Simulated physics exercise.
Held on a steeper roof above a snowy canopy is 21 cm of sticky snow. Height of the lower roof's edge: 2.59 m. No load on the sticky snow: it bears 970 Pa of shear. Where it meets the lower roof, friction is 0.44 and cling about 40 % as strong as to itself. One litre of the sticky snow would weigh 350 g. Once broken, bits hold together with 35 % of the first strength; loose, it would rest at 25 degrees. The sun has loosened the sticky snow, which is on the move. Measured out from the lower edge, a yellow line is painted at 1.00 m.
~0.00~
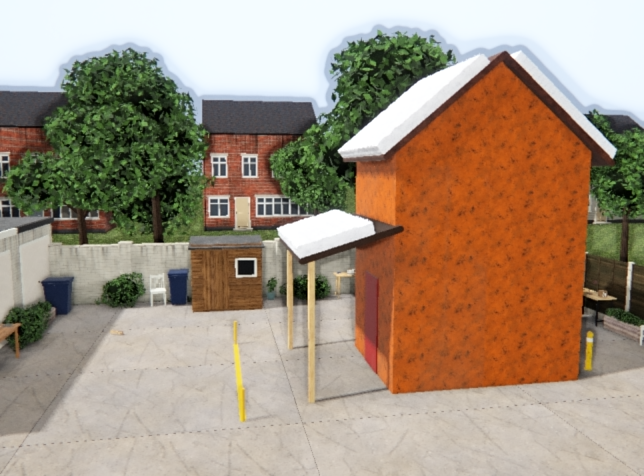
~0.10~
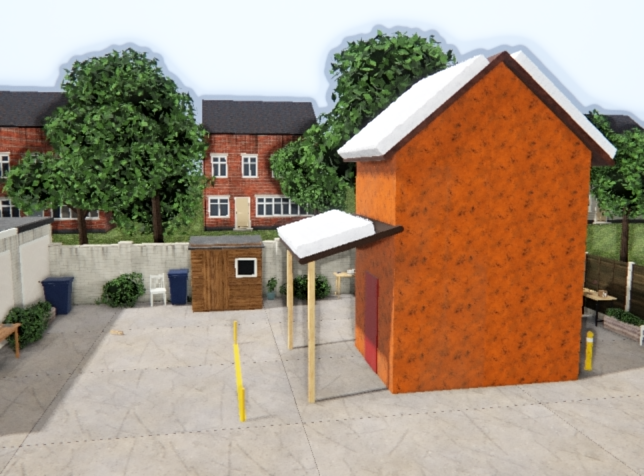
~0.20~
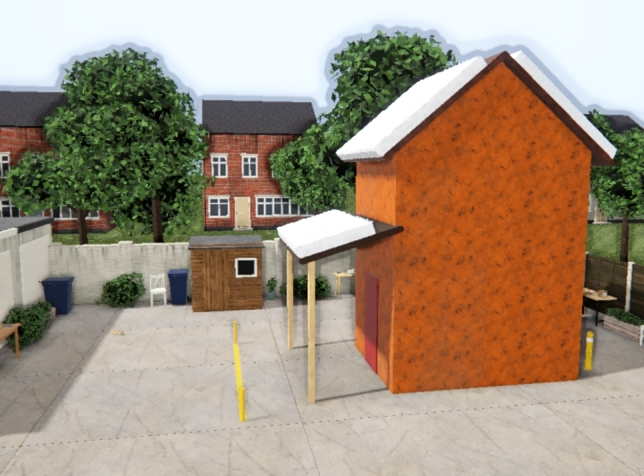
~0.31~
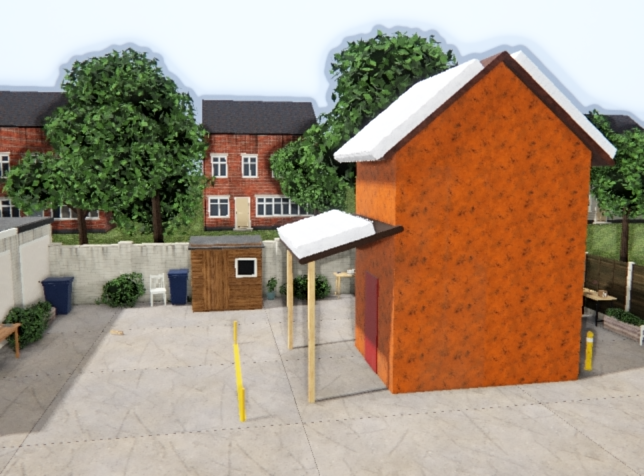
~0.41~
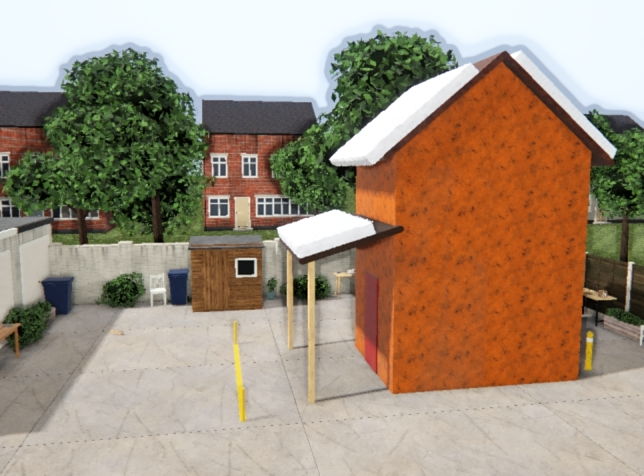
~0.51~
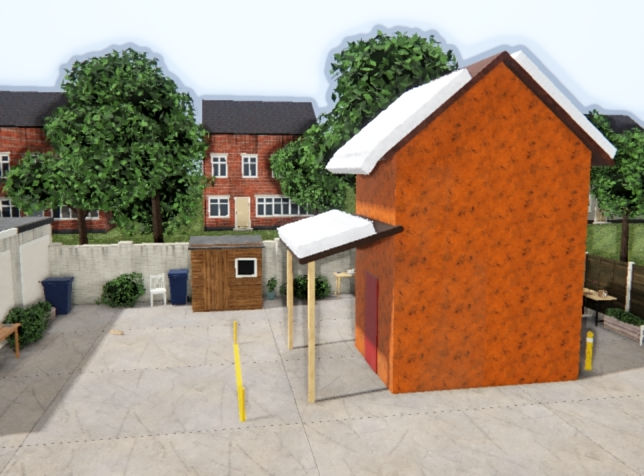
Thick white snow slides slowly down the steep roof of the tall orange building.
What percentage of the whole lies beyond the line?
About 52 %.
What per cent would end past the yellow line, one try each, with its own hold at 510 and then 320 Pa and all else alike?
In that order: 60 %, 60 %.
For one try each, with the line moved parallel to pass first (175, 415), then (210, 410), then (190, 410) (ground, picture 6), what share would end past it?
First try 20 per cent, second 35 per cent, third 25 per cent.
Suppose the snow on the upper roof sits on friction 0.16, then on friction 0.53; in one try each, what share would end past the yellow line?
Roughly 55 per cent first, roughly 25 per cent second.
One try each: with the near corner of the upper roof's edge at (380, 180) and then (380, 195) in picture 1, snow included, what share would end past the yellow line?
In that order: 25 %, 10 %.
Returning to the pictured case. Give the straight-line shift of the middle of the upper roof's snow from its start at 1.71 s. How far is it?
Straight-line shift: Roughly 4.0 m.
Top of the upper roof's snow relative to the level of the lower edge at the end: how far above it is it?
It ends up some 0.6 m higher than the lower edge.
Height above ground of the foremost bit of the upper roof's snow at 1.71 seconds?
Close to 1.8 metres, I reckon.
After 1.06 s, none is below the lower edge and 0 % is past the line.
After 1.71 s, 27 % is below the lower edge and 8 % is past the line.
After 2.35 s, 67 % is below the lower edge and 46 % is past the line.
After 3.00 s, 67 % is below the lower edge and 52 % is past the line.
After 3.20 s, 67 % is below the lower edge and 52 % is past the line.
